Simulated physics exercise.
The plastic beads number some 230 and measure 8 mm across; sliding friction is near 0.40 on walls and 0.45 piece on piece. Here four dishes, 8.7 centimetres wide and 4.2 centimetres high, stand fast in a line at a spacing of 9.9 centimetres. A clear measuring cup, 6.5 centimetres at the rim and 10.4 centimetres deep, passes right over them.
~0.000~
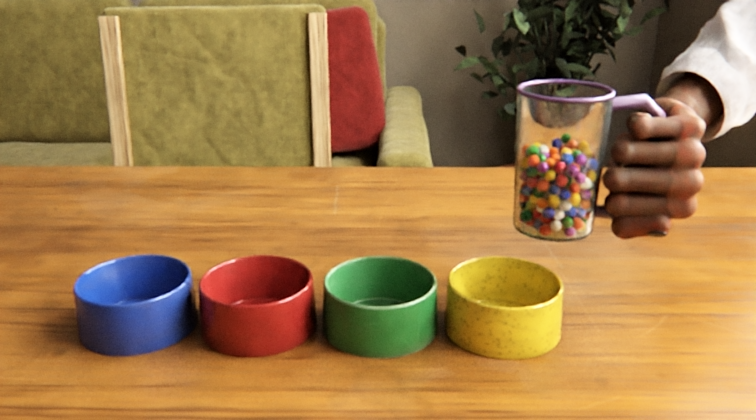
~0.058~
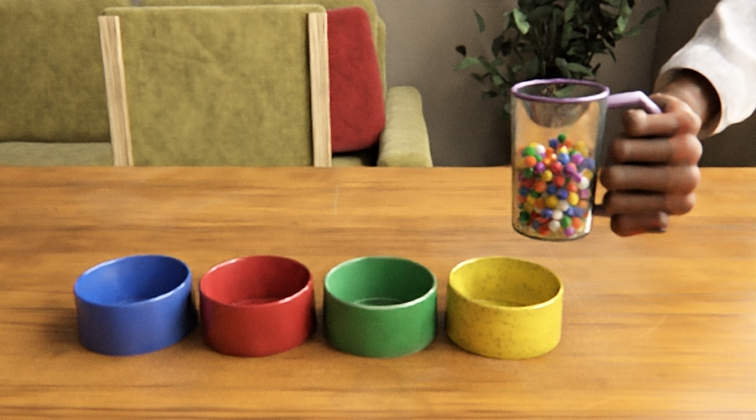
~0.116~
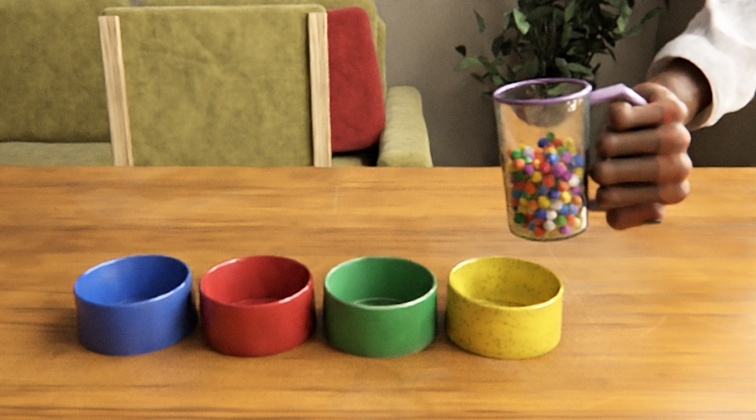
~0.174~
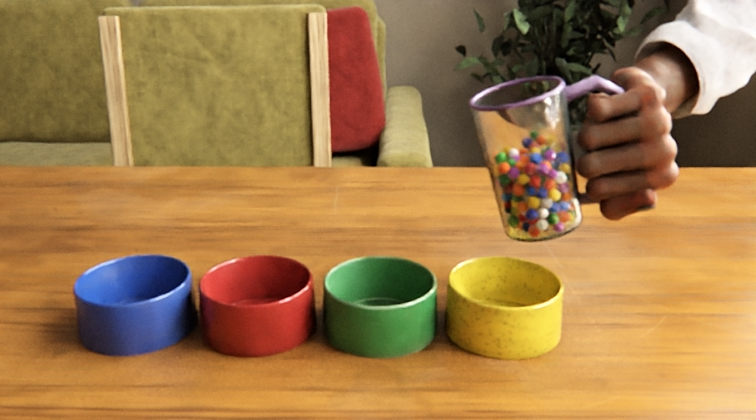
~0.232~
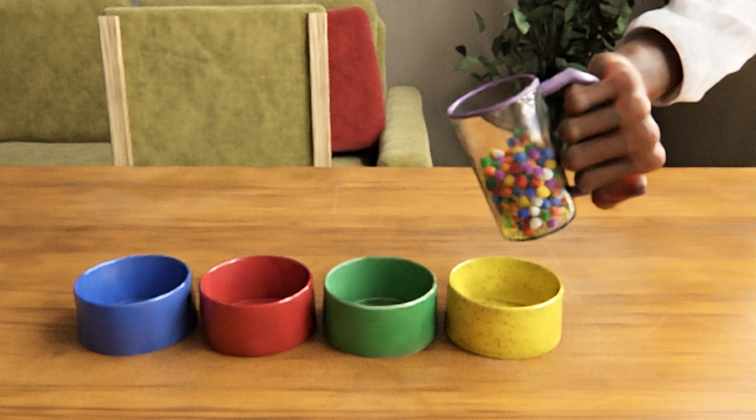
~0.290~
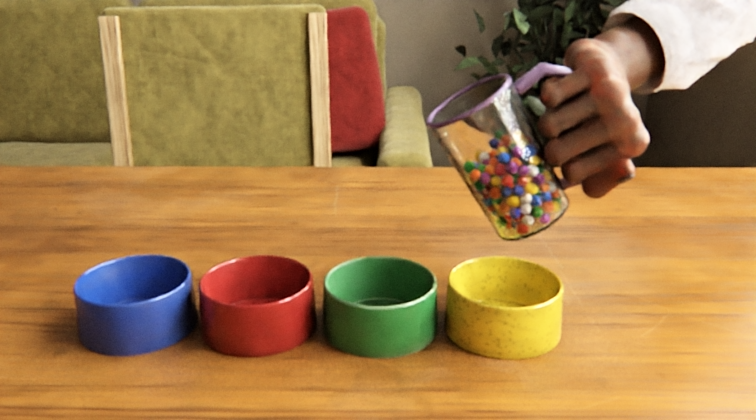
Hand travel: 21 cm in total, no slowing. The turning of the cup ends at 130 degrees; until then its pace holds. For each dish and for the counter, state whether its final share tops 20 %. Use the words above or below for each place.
Red: Above; blue: Below; green: Below; yellow: Below; counter: Below.
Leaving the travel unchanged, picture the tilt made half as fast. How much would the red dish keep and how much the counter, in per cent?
In that case I'd put red at 60 and the counter at 20.
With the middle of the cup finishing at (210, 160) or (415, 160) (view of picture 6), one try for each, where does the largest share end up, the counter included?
Top receivers, in order: Red and green.
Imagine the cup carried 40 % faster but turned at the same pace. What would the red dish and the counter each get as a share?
Red: 50; counter: 30.
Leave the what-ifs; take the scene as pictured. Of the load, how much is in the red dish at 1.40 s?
Some 85 per cent.
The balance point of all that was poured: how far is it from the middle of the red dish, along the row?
The load's average lands around 2 cm in the minus-x direction.
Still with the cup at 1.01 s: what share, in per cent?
Somewhere close to 70 percent.
After 0.72 s, tilt 88 degrees; cup holds 100 %.
After 1.01 s, tilt 126 degrees; cup holds 70 %, red 25 %.
After 1.40 s, tilt 130 degrees; cup holds 0 %, red 85 %, blue 5 %.
At rest (2.1 s), red 85 %, blue 5 %, green 0 %, yellow 0 %, counter 10 %.
